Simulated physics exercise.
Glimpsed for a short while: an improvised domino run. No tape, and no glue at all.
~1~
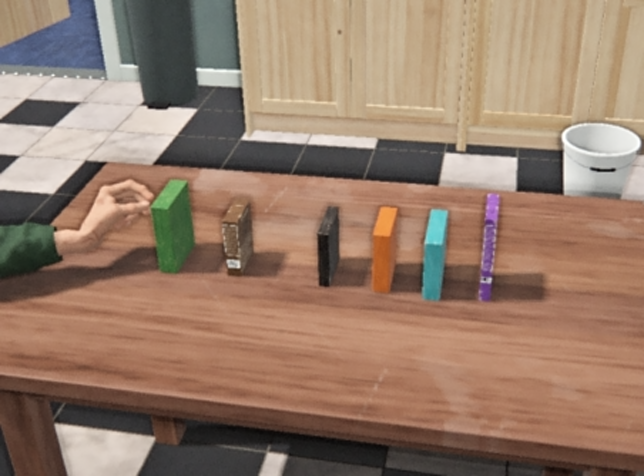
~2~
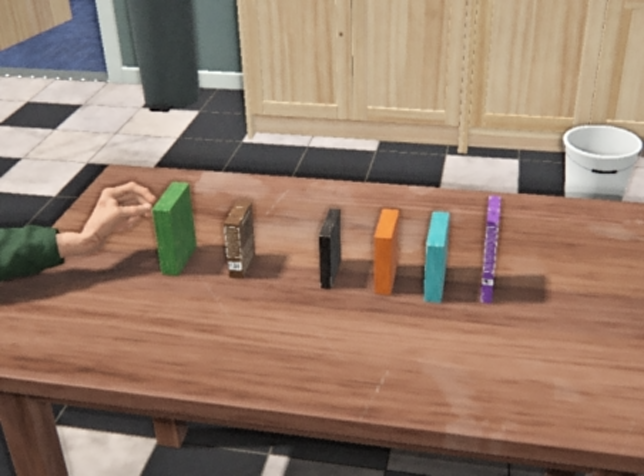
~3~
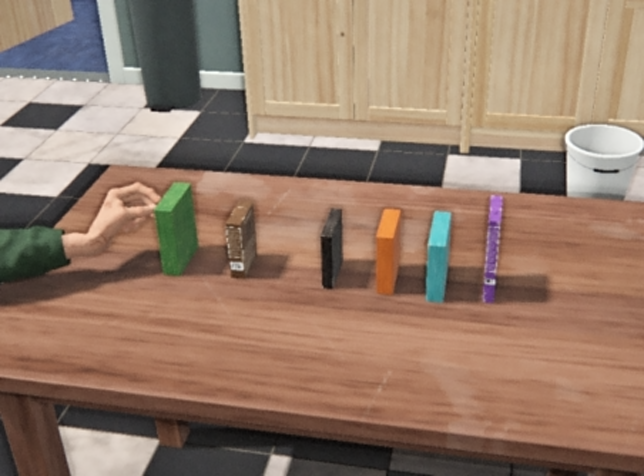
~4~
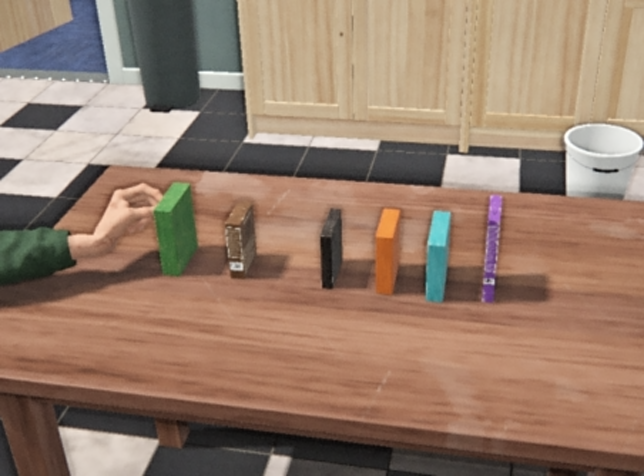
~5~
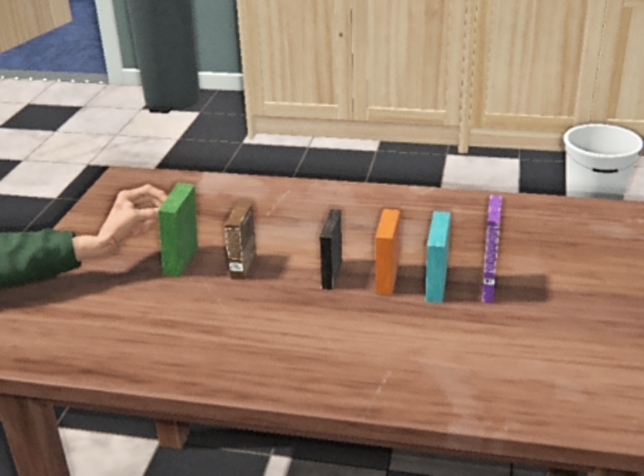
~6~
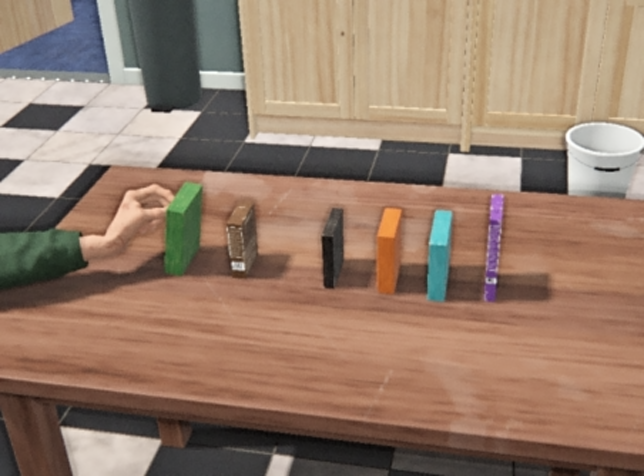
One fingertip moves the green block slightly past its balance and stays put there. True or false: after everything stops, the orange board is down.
False.
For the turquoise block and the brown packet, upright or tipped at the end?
So the turquoise block does not fall, and the brown packet comes down.
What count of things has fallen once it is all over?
2 of them.
Then, 0.40 s on from there, green block 70° over; brown packet turned 45° from how it was put.
Then, 0.50 s on from there, green block 78° over; brown packet on its side.
In the end, toppled on the table, brown packet; the other 3 unmoved. At the end, from the last picture's camera, orange board near (389, 251).
